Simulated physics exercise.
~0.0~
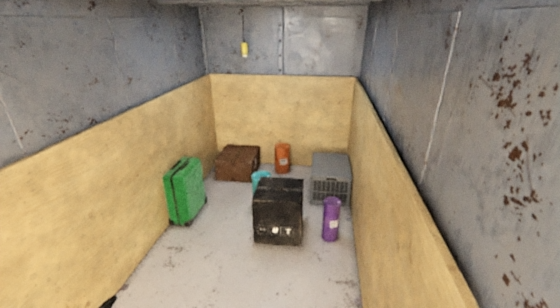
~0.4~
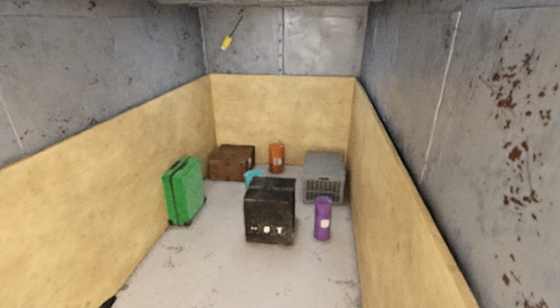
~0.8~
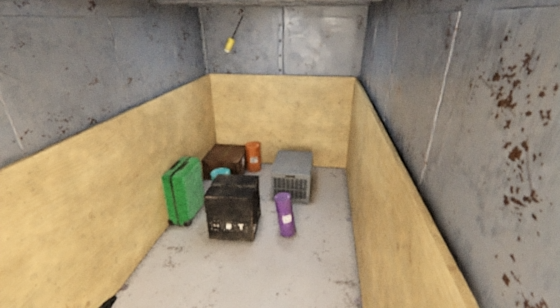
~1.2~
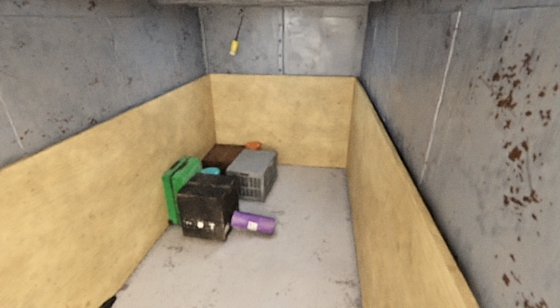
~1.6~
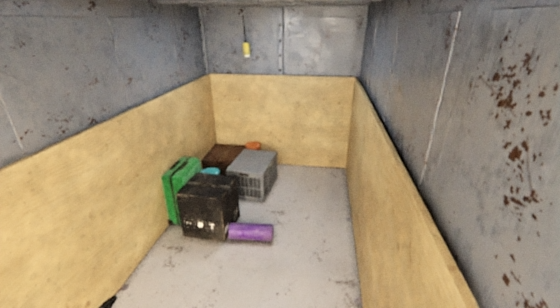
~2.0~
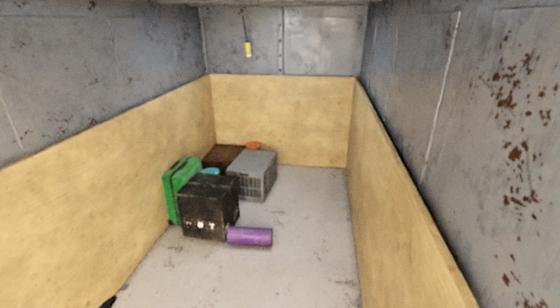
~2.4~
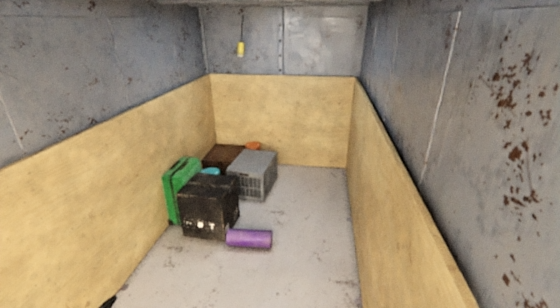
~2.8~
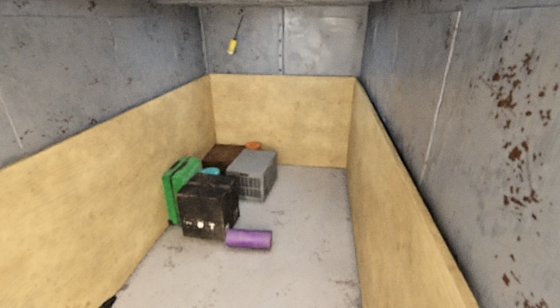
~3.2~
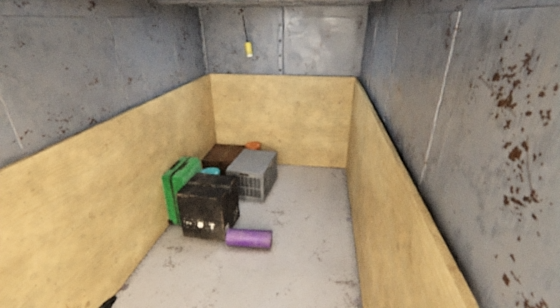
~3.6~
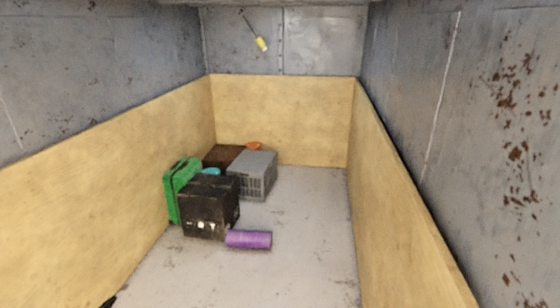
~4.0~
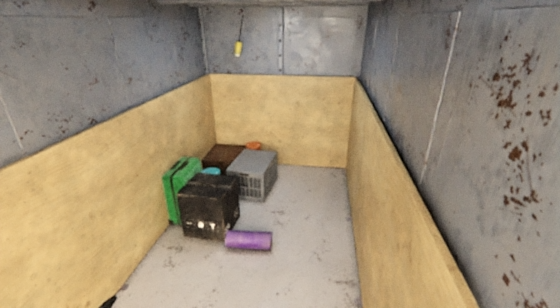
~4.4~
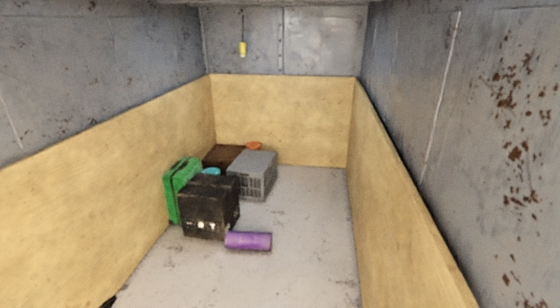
Loose boxes and canisters sliding left across a van's load bay, bunching beside a green case as a purple canister topples over.
